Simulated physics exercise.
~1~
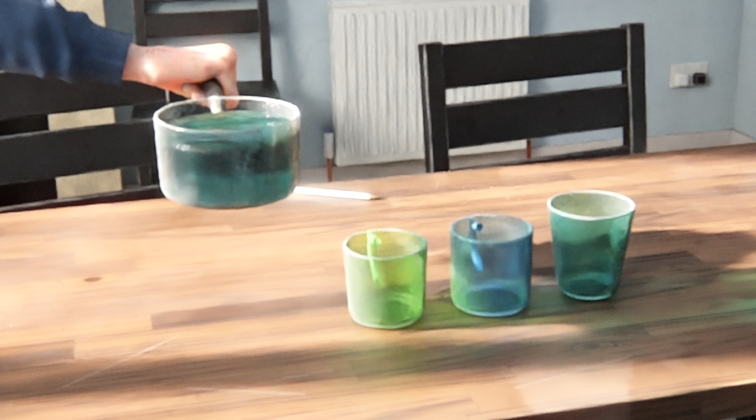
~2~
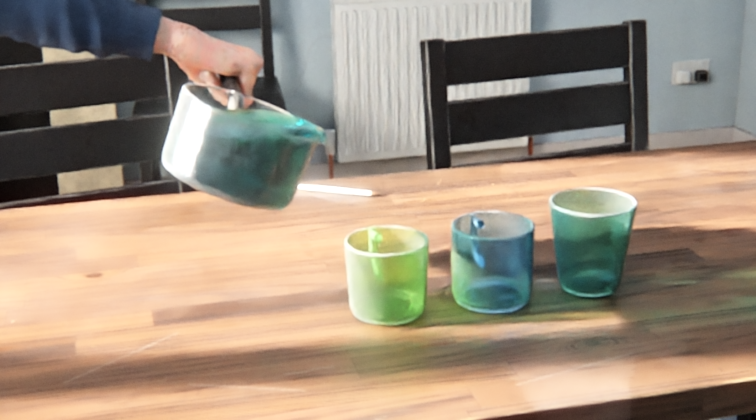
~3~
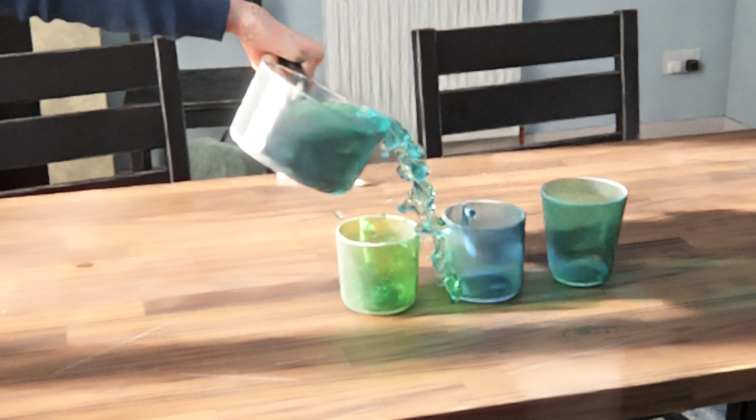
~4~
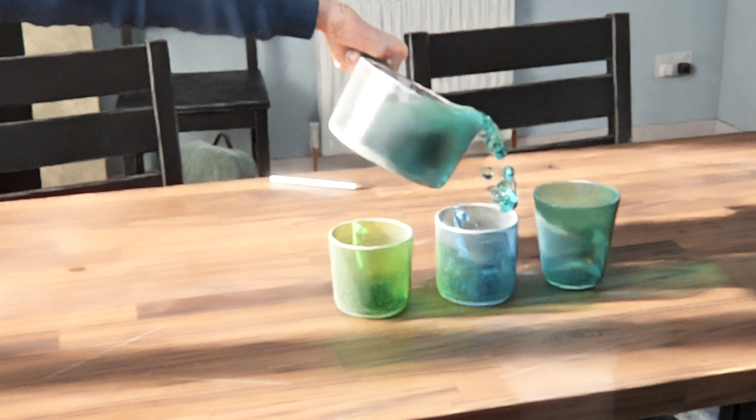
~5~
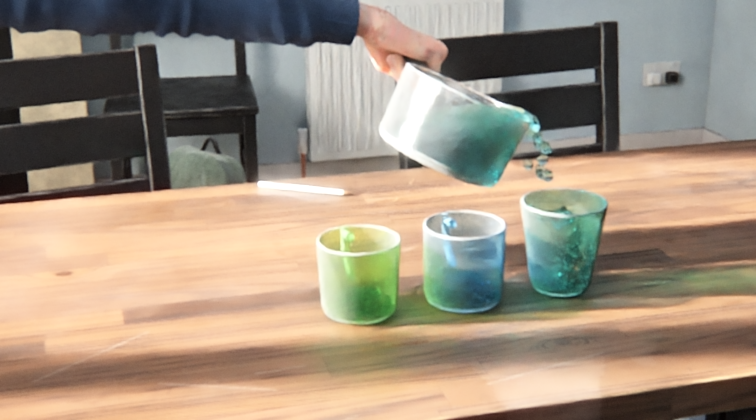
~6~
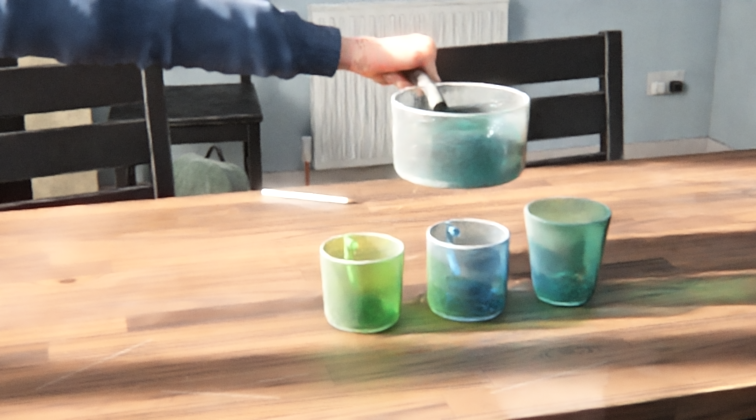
Hand tilting a glass saucepan and pouring blue-green water rightward along green, blue and teal cups on a wooden table, then levelling it.
